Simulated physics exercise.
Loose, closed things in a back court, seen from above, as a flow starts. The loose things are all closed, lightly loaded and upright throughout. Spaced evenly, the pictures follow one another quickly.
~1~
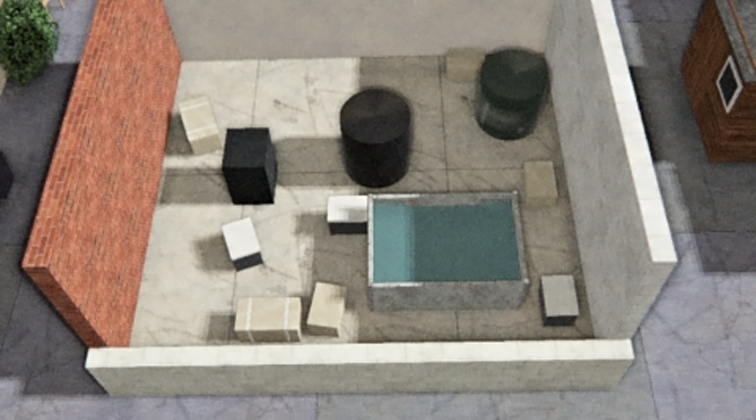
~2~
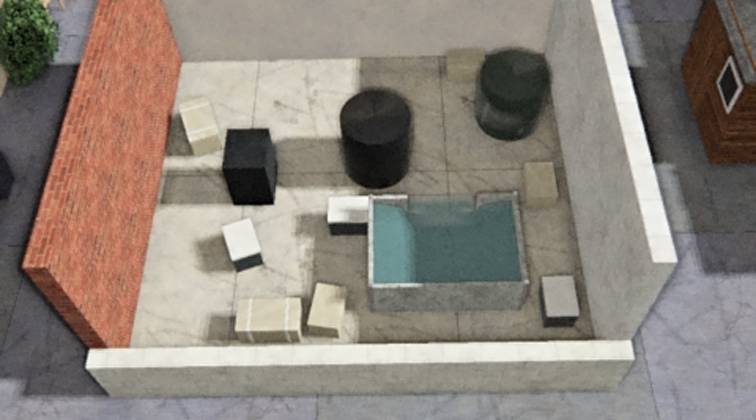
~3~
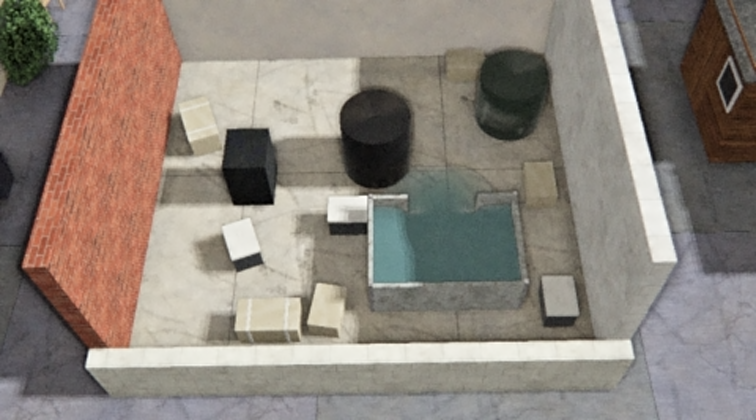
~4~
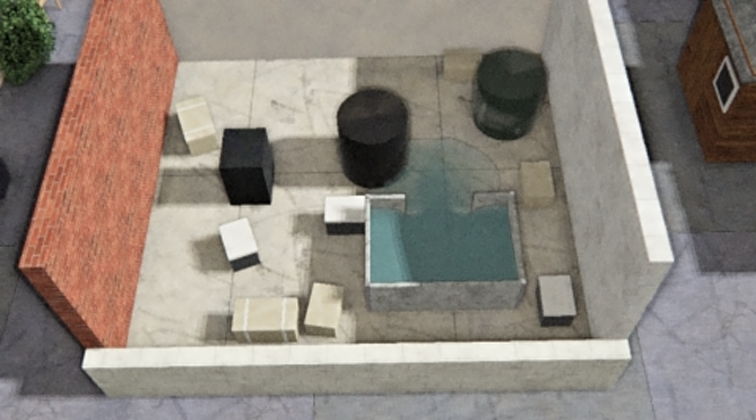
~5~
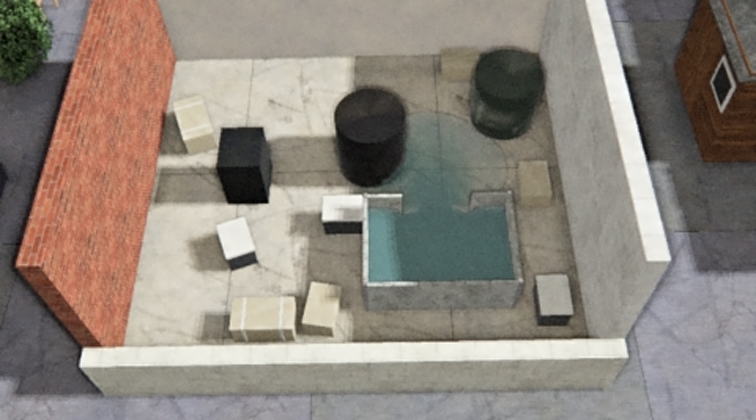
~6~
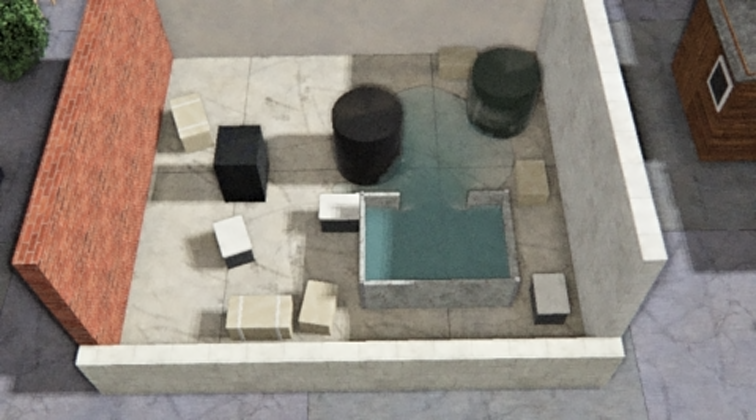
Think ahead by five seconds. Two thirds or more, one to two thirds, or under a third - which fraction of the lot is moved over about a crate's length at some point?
The fraction moved that far is under a third.
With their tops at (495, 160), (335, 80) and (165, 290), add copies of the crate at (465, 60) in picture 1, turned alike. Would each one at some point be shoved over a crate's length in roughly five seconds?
Taking them one at a time: Gets driven off, then gets driven off, then remains close.
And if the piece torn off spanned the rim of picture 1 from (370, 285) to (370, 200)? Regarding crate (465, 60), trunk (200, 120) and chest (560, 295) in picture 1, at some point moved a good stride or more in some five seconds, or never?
Well, in order they come out as under that mark, beyond that mark and under that mark.
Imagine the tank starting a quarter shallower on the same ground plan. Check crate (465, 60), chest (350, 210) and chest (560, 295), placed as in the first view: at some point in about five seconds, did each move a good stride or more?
Object 1: Covered it. Object 2: Didn't cover it. Object 3: Didn't cover it.
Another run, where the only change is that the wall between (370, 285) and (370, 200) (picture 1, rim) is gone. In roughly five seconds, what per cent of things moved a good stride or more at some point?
That works out to some 60 %.
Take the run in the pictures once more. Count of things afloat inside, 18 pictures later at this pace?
1 in total.
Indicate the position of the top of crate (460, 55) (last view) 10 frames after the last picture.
It should end up around (508, 55).
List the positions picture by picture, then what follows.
The first frame shows a trunk at (267, 314) rests on the ground; a chest at (560, 294) rests on the ground; 0 of 8 have shifted.
The second frame shows a trunk at (268, 314), on the bottom; a chest at (561, 295), on the bottom; 0 of 8 have shifted.
The third frame shows a trunk at (268, 314), on the bottom; a chest at (560, 295), on the bottom; 0 of 8 have shifted.
The fourth frame shows a trunk at (265, 314) rests on the ground; a chest at (557, 295), on the bottom; 0 of 8 have shifted.
The fifth frame shows a trunk at (262, 313) rests on the ground; a chest at (555, 294), on the bottom; 0 of 8 have shifted.
The sixth frame shows a trunk at (259, 311) rests on the ground; a chest at (551, 293) rests on the ground; 0 of 8 have shifted.
A moment on, 0 of 8 are well off their spots; 0 afloat.
Next, 1 of 8 are well off their spots; 0 afloat.
Later, 1 of 8 are well off their spots; 1 afloat.
In the end, 0 of 8 are well off their spots, and 1 have been at some point; 2 afloat.
